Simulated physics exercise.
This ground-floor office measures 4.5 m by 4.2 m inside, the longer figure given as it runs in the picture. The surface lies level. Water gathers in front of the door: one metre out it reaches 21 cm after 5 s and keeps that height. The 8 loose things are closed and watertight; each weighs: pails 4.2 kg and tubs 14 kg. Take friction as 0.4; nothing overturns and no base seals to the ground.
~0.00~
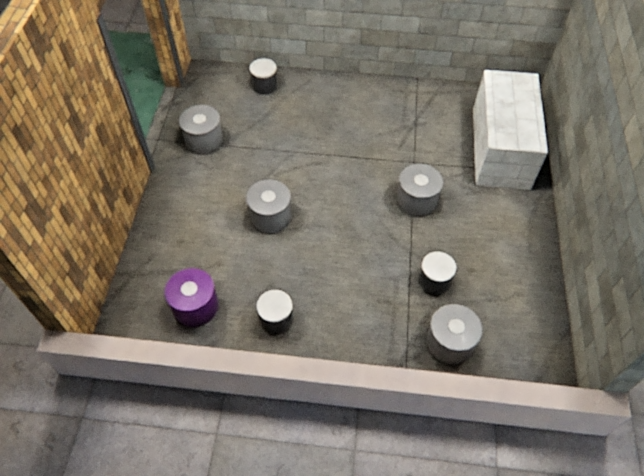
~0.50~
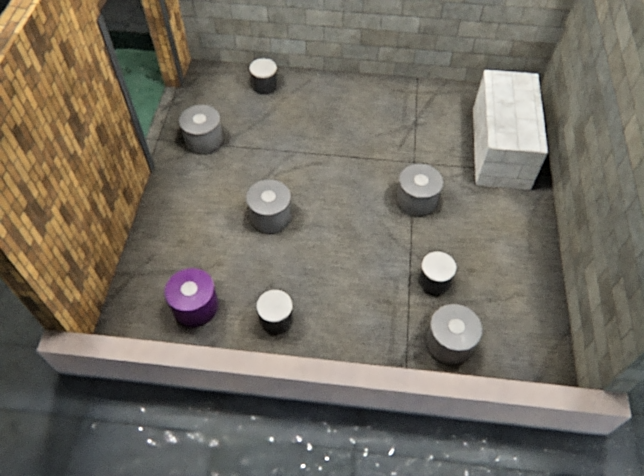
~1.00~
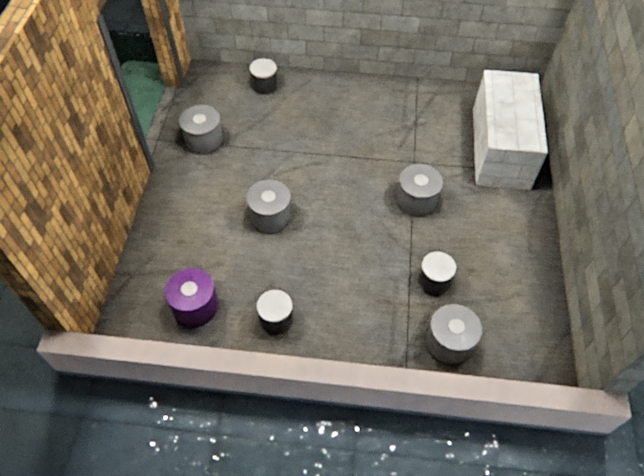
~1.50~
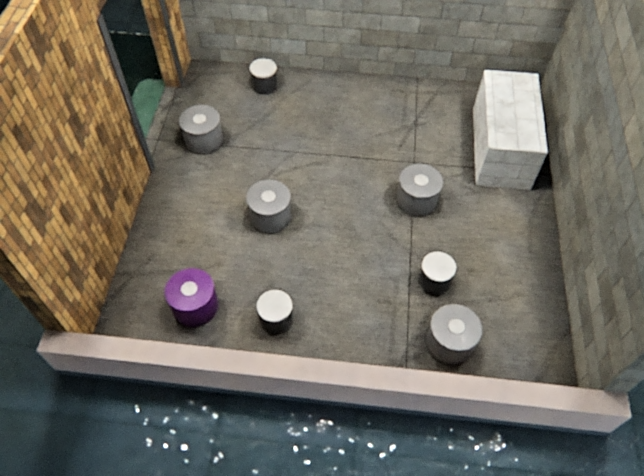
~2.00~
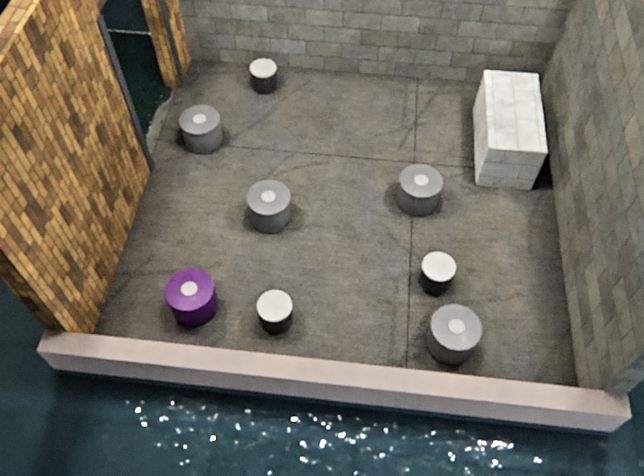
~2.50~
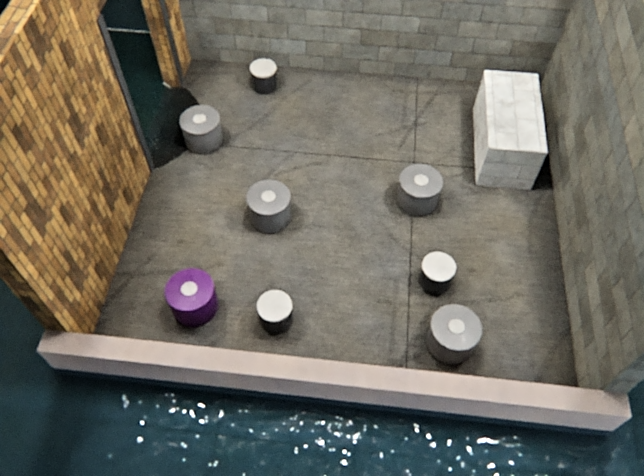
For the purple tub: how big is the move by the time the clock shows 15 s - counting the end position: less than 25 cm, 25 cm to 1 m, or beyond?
Purple tub moves a short way.
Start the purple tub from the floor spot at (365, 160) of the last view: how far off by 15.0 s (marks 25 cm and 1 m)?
It gets carried off.
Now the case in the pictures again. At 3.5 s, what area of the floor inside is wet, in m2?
Some 1.5 m2.
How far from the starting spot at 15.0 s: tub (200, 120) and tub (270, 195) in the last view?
In turn: 200 cm, 50 cm.
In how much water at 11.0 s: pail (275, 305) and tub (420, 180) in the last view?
About 5 and 8 cm.
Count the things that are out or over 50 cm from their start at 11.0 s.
By then 4.
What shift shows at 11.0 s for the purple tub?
About 0 cm.
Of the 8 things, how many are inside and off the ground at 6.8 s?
At that moment 1.
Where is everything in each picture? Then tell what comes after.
In the first picture, the purple tub at (189, 289) rests on the ground; 0.0 m2 under water; 0 of 8 have shifted.
In the second picture, the purple tub at (189, 289), on the bottom; water covers 0.0 m2; 0 of 8 have shifted.
In the third picture, the purple tub at (189, 289) rests on the ground; water covers 0.0 m2; 0 of 8 have shifted.
In the fourth picture, the purple tub at (189, 289), on the bottom; water covers 0.0 m2; 0 of 8 have shifted.
In the fifth picture, the purple tub at (189, 289) rests on the ground; 0.0 m2 under water; 0 of 8 have shifted.
In the sixth picture, the purple tub at (189, 289), on the bottom; water covers 0.3 m2; 0 of 8 have shifted.
After 3.5 s the purple tub is near (189, 289), 0.0 m from its start, aground; 0 afloat.
After 6.8 s the purple tub is near (189, 289), 0.0 m from its start, aground; 1 afloat.
After 11.0 s the purple tub is near (189, 289), 0.0 m from its start, aground; 3 afloat.
After 15.0 s the purple tub is near (157, 262), 0.4 m from its start, afloat; 6 afloat.
